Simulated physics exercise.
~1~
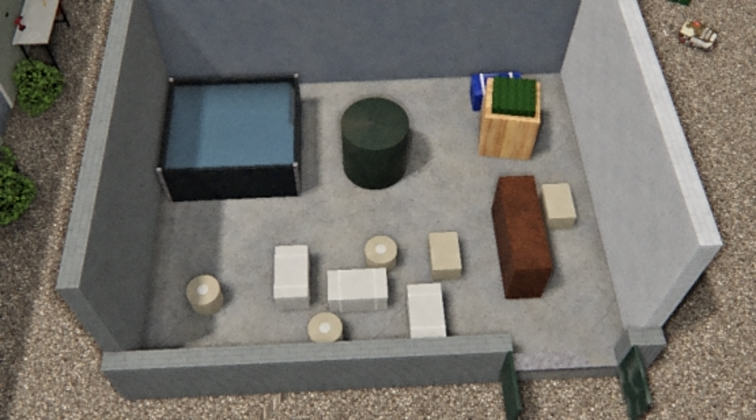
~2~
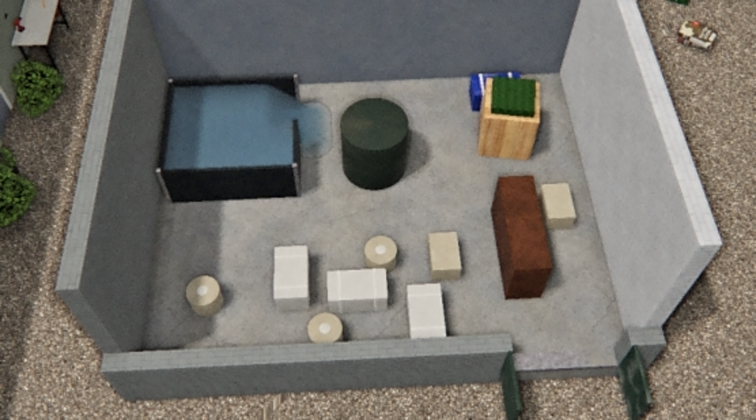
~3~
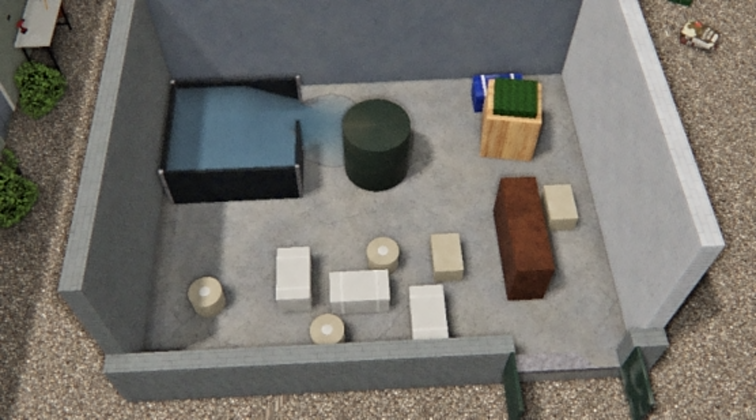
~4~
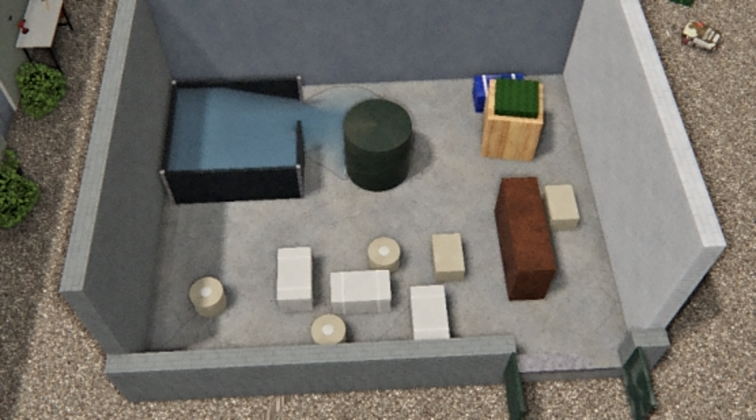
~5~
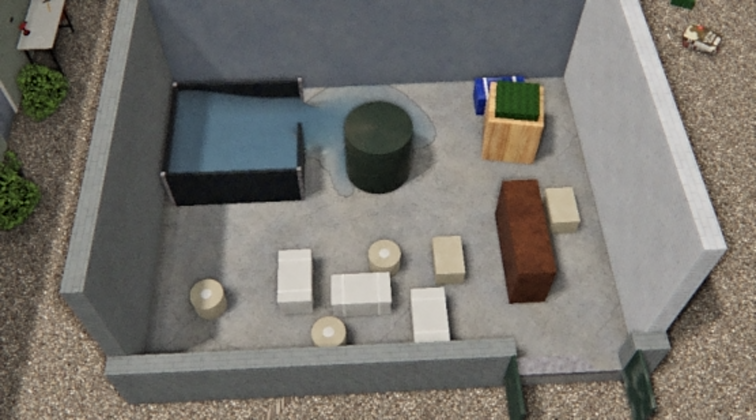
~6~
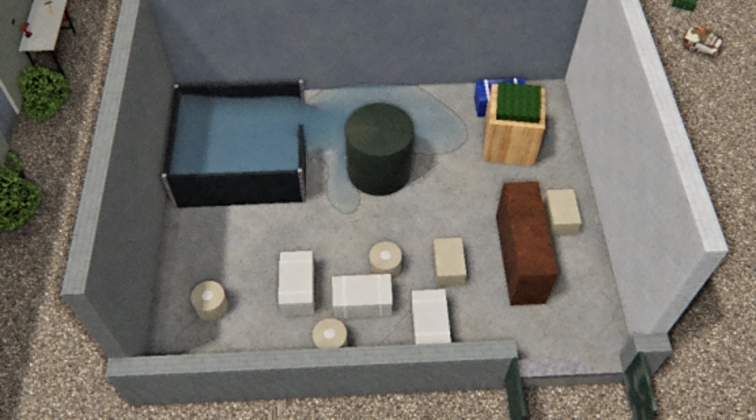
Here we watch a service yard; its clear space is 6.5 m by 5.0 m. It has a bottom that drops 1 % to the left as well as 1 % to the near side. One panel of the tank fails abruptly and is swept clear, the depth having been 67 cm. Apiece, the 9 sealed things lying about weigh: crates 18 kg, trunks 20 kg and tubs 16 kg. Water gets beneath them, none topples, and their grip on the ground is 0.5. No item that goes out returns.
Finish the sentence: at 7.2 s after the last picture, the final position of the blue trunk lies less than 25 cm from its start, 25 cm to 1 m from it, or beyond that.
The final position of the blue trunk lies beyond 1 m from its start.
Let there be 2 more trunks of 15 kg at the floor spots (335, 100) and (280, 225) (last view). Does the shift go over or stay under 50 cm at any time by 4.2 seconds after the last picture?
In that order: Less, short of it.
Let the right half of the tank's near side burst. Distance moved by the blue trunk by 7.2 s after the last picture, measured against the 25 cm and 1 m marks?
My answer is that the blue trunk remains put.
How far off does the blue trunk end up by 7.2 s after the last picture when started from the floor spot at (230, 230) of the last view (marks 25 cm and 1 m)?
Put there, it remains roughly in place.
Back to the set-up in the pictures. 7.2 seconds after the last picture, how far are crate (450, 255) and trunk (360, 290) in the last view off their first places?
In that order: 30 cm, 0 cm.
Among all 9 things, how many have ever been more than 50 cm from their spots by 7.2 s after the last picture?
My count gives 2.
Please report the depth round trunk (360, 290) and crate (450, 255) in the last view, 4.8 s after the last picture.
Depths: Near 3 cm, then near 4 cm.
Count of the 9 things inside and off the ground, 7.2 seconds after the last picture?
The number is 1.
Then, 0.9 s after the last picture the blue trunk is near (529, 82), 0.4 m from its start, aground; 0 of 9 are out; 0 afloat.
Then, 2.8 s after the last picture the blue trunk is near (565, 145), 1.5 m from its start, afloat; 0 of 9 are out; 1 afloat.
Then, 4.8 s after the last picture the blue trunk has gone out; 2 of 9 are out; 0 afloat.
Then, 7.2 s after the last picture the blue trunk has gone out; 2 of 9 are out; 1 afloat.
